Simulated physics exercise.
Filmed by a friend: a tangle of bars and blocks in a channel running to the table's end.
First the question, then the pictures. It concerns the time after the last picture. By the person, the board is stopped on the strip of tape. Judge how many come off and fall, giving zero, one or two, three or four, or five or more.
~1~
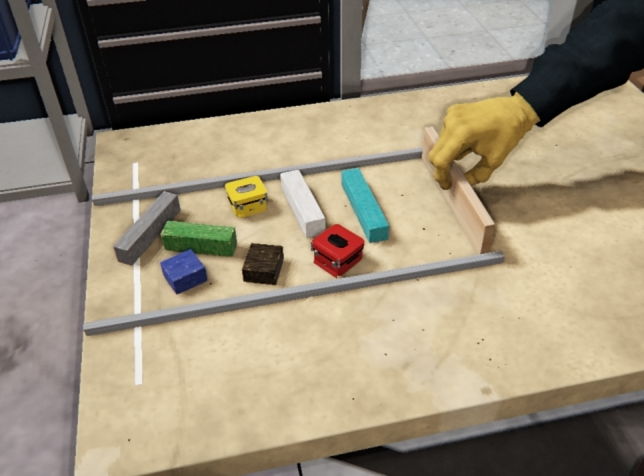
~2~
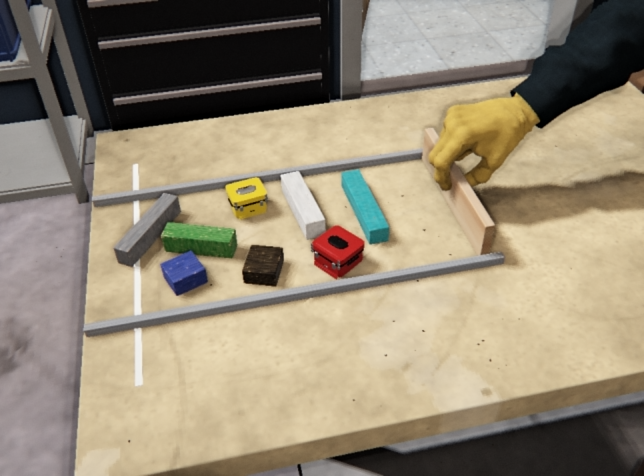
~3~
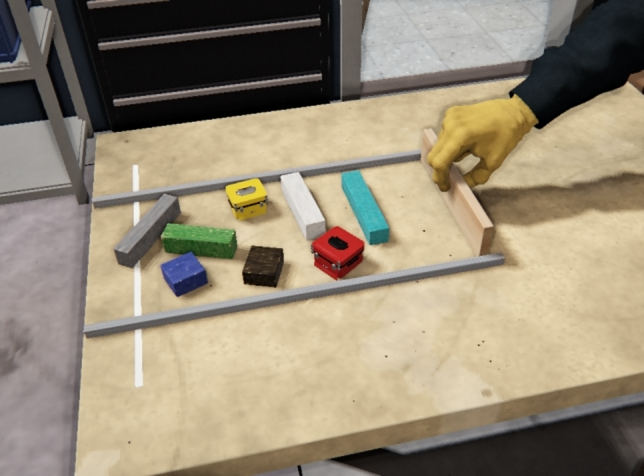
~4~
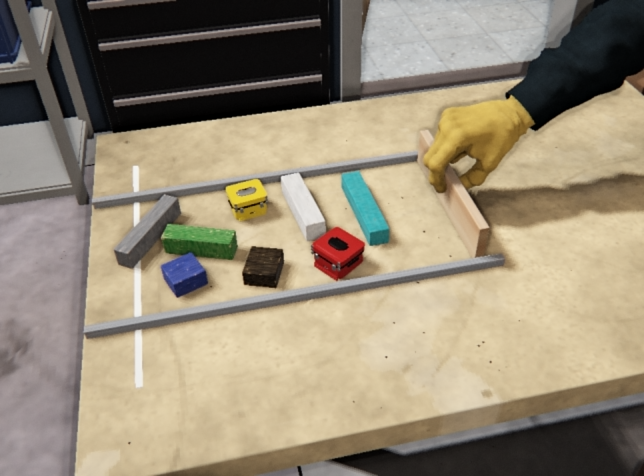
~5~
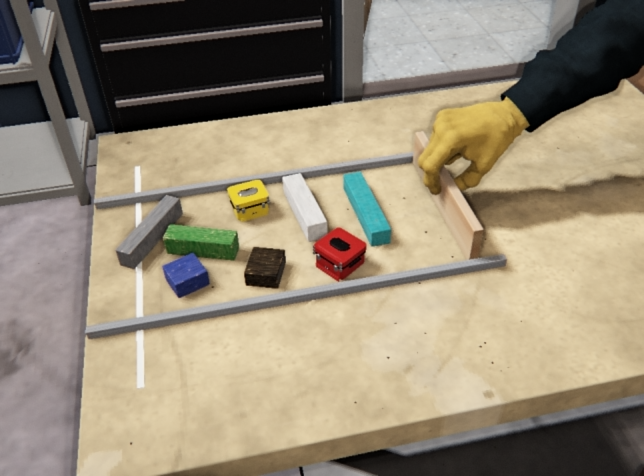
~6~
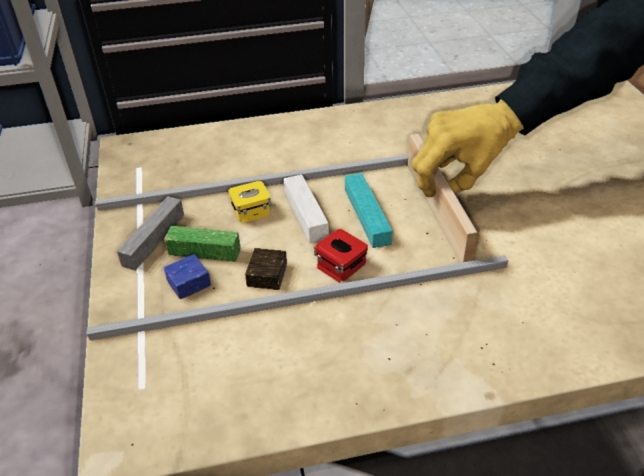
Number falling: Five or more.
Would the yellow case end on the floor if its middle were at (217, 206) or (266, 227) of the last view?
Lab note - yellow case, try one ends off, try two ends off.
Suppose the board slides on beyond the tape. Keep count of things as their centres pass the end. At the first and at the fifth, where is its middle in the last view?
(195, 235), then (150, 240).
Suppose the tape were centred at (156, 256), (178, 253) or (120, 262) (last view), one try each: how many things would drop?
Per try: 3; 1; 6.
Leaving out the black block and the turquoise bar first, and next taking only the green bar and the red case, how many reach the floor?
3 in the first case, 2 in the second.
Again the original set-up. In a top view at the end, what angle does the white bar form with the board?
Near 0 degrees.
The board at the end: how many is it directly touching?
I count 2 of them.
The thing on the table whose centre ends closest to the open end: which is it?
The white bar finishes closest.
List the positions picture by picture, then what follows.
The first picture shows grey bar (149, 227); blue block (184, 272); green bar (200, 239); board (454, 188); tape (137, 254).
The second picture shows blue block (184, 273); red case (338, 252).
The third picture shows green bar (200, 241); board (453, 190).
The fourth picture shows grey bar (149, 231); white bar (303, 206).
The fifth picture shows blue block (186, 275); turquoise bar (366, 207).
The sixth picture shows grey bar (152, 232); blue block (187, 277); green bar (203, 244); board (439, 195); tape (140, 259).
Early on, none off yet; grey bar at rest near (152, 232); blue block at rest near (187, 277); green bar at rest near (203, 244).
A while later, none off yet; grey bar at rest near (150, 231); blue block moving near (177, 276); green bar travelled a little near (186, 241).
Further along, none off yet; grey bar travelled about its own width near (94, 230); blue block travelled well along near (111, 277); green bar travelled about its own width near (124, 248).
Finally, the number that fall off is five or more; lost, black block, yellow case, green bar, blue block and grey bar.
